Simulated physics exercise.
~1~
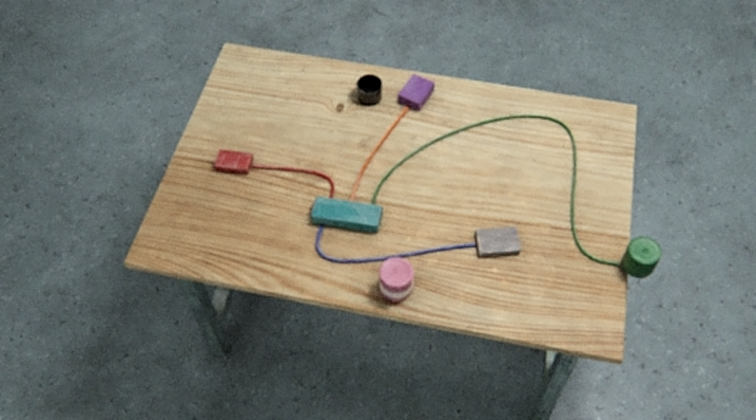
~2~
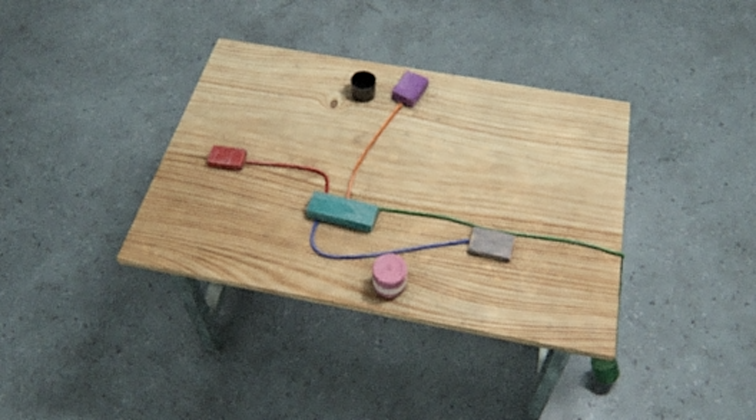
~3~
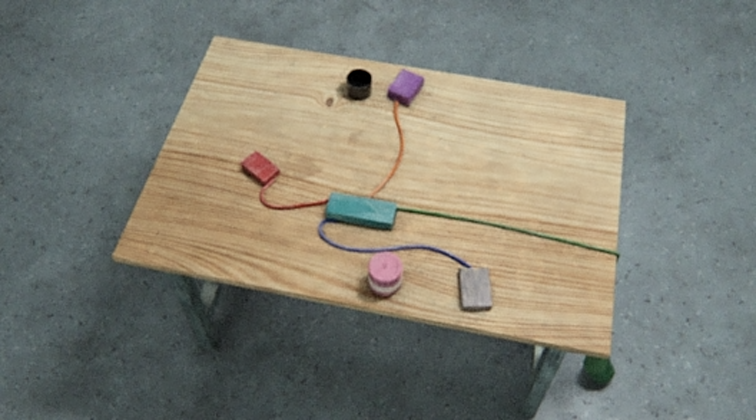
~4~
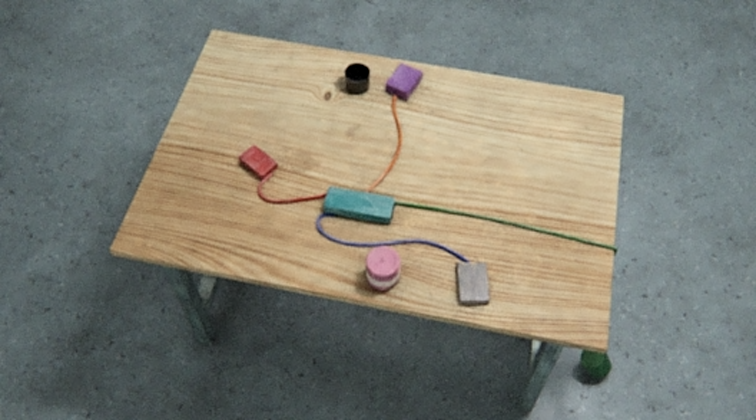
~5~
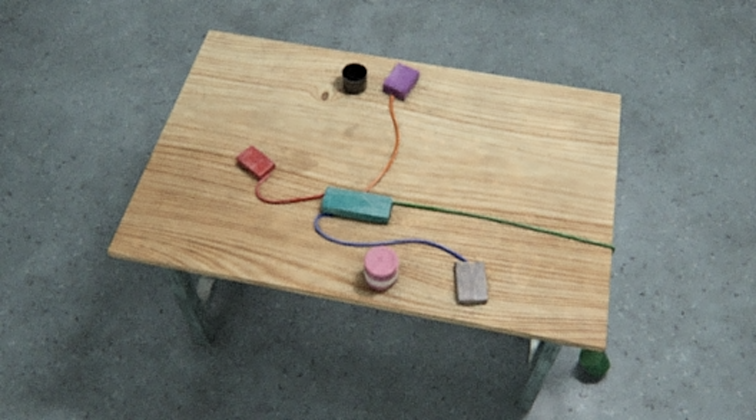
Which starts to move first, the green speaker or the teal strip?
The green speaker moves first, dropping over the right edge while the teal strip is still in place. The strip shifts to the right only afterwards.
A green speaker drops off the table's right edge and hangs, its cable tugging the teal strip.
